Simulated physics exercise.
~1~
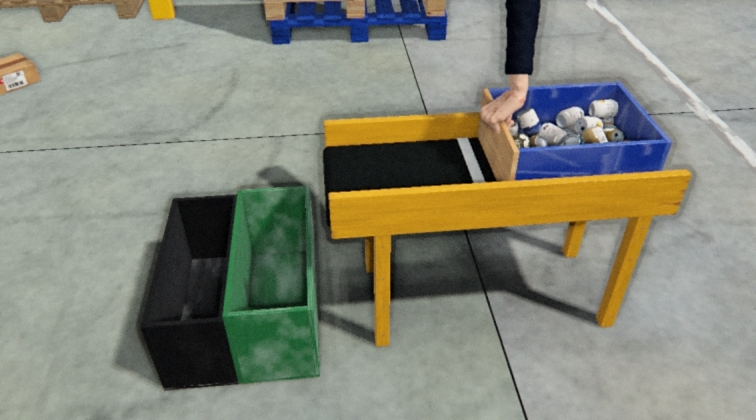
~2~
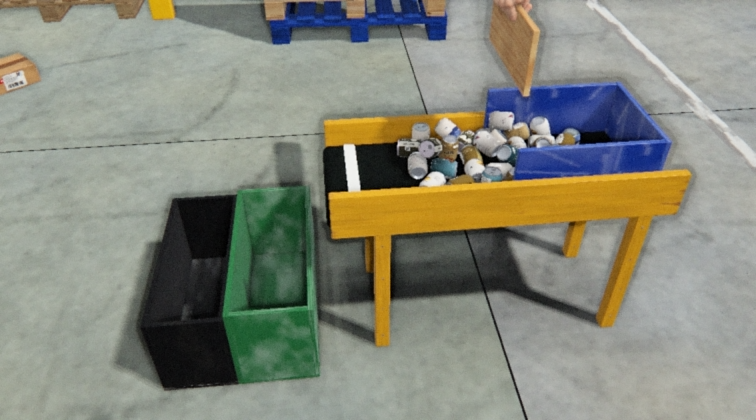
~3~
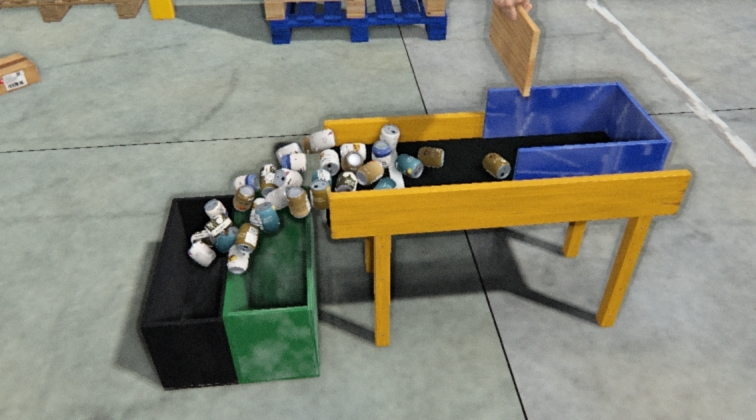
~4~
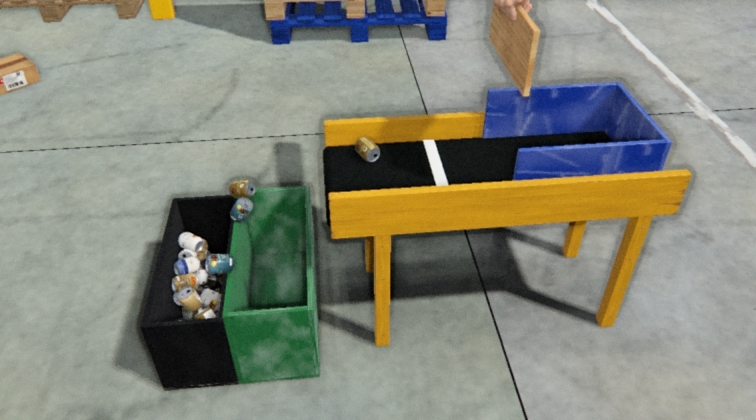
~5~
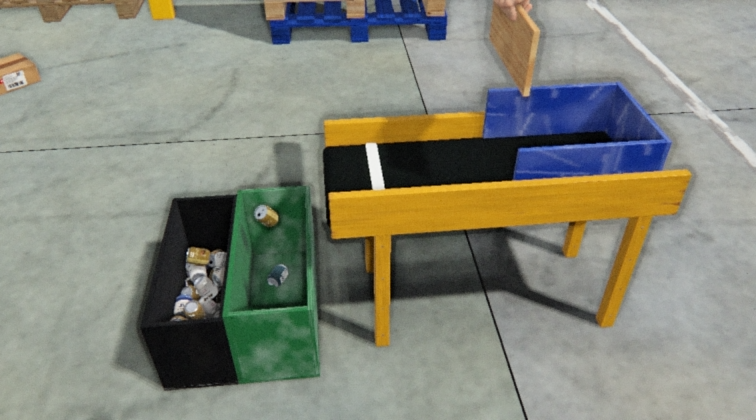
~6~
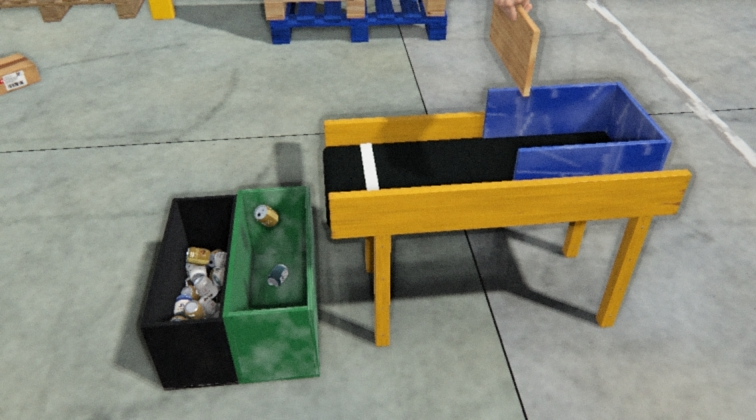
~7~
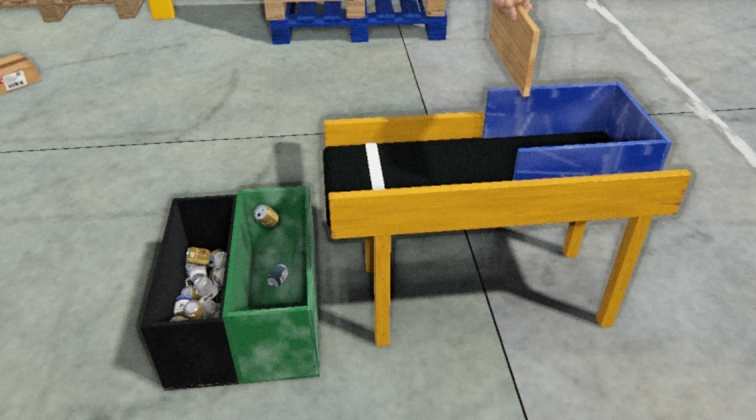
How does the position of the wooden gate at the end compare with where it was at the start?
At the start the gate stands upright at the left side of the blue pen, holding back the cans. By the end it is held up in the air above the belt, leaving the way open.
Mini cans spilling left along a black belt after a hand lifts a wooden gate, most landing in the black tote, two in the green tub.
